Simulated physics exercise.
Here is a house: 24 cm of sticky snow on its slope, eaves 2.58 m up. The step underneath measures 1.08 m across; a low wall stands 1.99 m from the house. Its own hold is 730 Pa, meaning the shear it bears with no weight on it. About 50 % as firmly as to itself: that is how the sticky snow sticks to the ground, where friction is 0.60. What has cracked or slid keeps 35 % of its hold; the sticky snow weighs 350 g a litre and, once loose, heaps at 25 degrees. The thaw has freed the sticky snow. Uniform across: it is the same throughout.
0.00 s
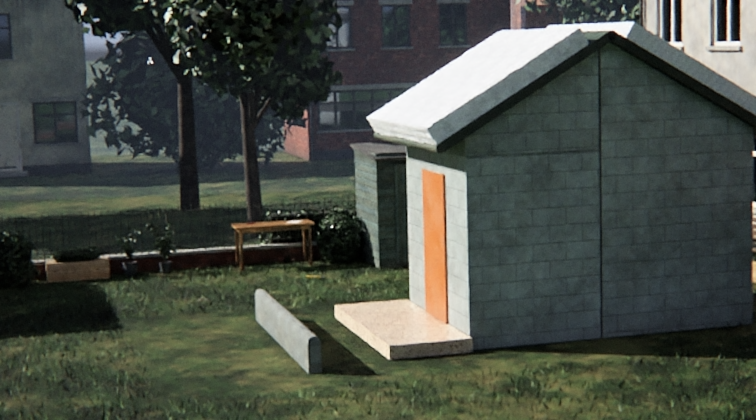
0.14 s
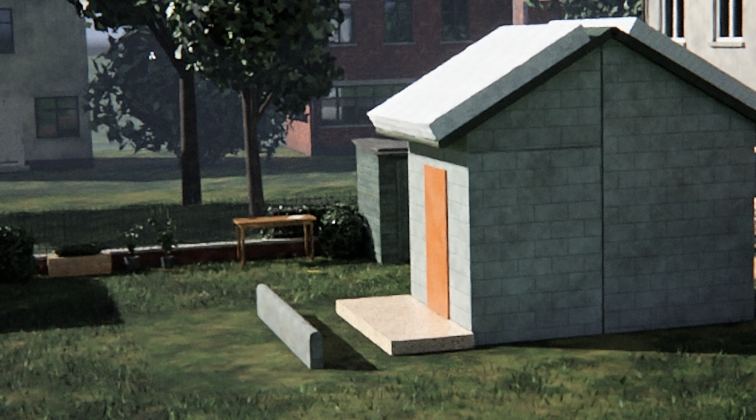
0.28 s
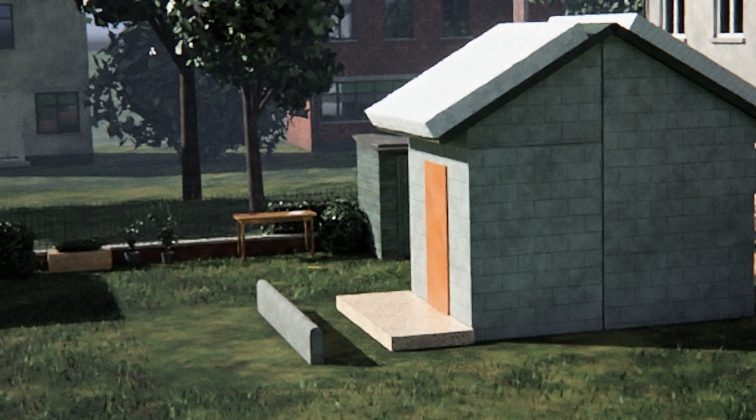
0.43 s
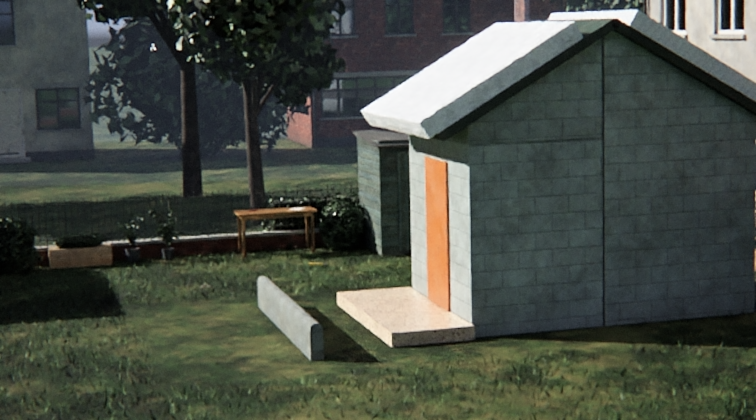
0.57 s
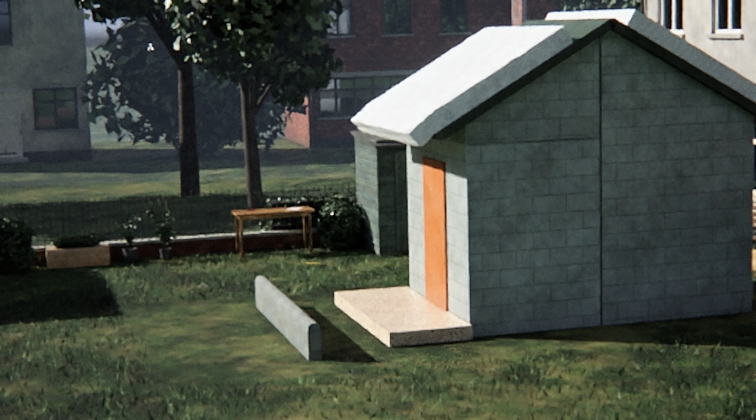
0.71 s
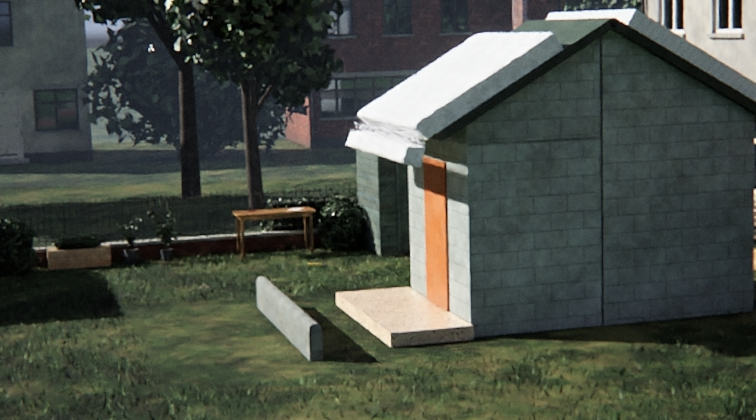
Snow on the roof of a small grey block house, seen from slightly above in a grassy yard, slides slowly down the left slope while the view stays nearly still. An orange door and pale step face left, near a low grey wall, with a wooden bench, trees and buildings behind. The white sheet creeps past the eaves, then cracks, its lower edge tilting downward above the door.
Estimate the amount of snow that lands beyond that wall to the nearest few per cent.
About 14 %.
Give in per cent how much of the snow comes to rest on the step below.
Estimated share: About 4 %.
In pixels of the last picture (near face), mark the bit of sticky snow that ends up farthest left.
It shows up near (171, 367) in the last picture.
After 1.13 s, 75 % is still on the roof and 0 % is past the low wall.
After 1.62 s, 27 % is still on the roof and 0 % is past the low wall.
After 2.11 s, none is still on the roof and 11 % is past the low wall.
After 2.60 s, none is still on the roof and 14 % is past the low wall.
After 3.20 s, at the end, none is still on the roof and 14 % is past the low wall.
